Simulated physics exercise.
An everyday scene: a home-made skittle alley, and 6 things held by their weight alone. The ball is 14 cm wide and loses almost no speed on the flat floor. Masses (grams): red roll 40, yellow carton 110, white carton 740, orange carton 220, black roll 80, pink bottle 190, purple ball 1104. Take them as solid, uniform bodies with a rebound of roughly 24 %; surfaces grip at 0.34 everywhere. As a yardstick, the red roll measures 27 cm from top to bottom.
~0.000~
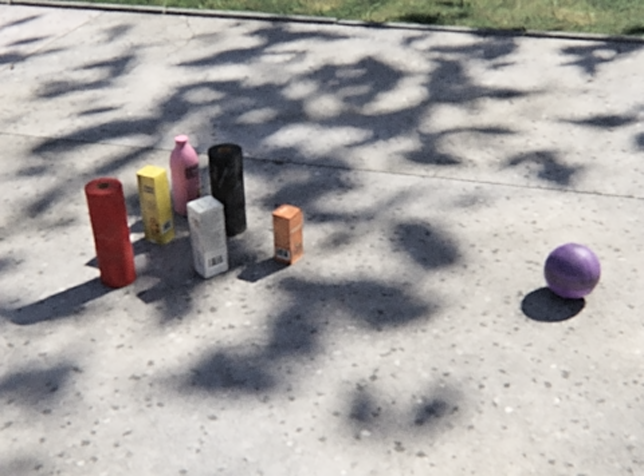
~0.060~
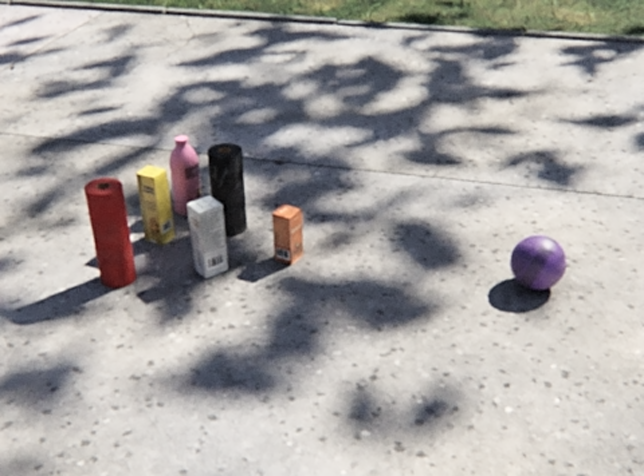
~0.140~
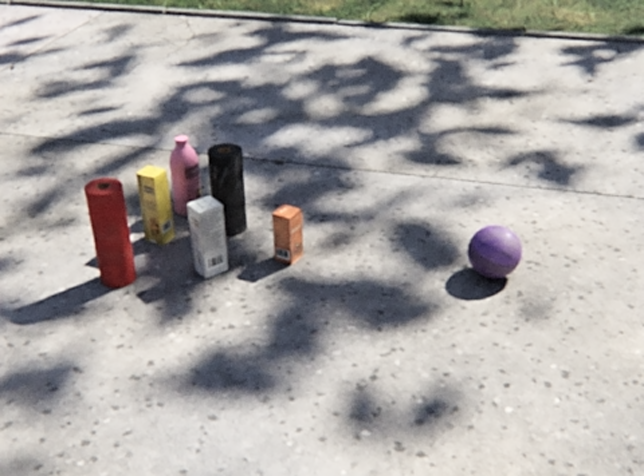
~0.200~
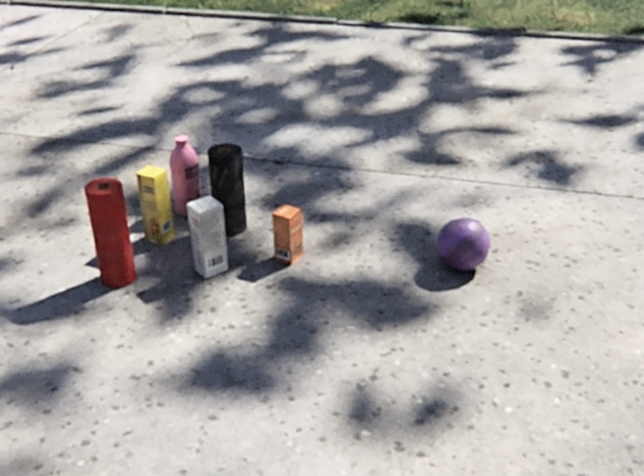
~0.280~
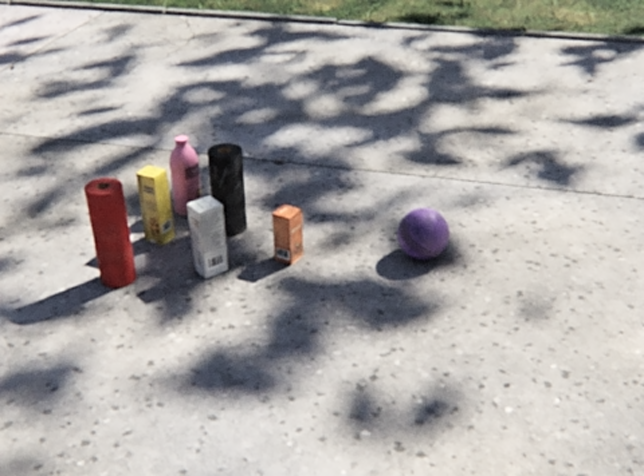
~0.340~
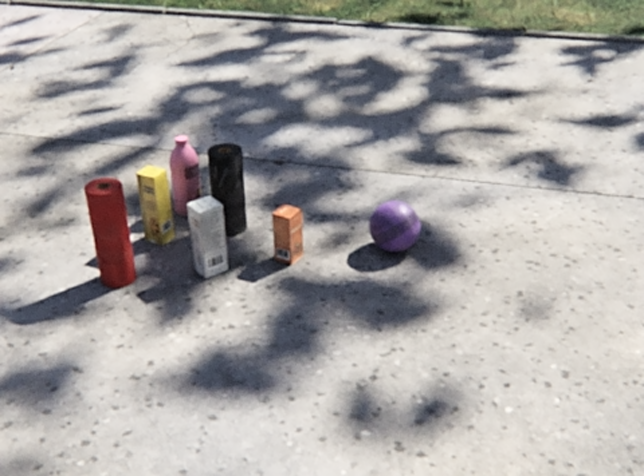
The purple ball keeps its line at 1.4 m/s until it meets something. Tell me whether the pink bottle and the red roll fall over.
The pink bottle falls over, the red roll is still upright.
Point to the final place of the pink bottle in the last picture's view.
At about (95, 209).
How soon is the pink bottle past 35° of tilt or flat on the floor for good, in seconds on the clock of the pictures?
Near 0.9 s.
After 0.84 s, 115 cm rolled; purple ball near (195, 174); pink bottle leaning 4° near (154, 177); black roll leaning 7°.
After 1.14 s, 151 cm rolled; purple ball near (113, 146); pink bottle on its side near (96, 211); black roll slid 2 cm.
After 1.84 s, pink bottle on its side near (95, 209); black roll slid 2 cm.
By the end (2.2 s), tipped over on the floor, pink bottle; the other 5 in place, give or take 8 cm. Seen from the same camera at the end, pink bottle near (95, 209), red roll near (111, 234).
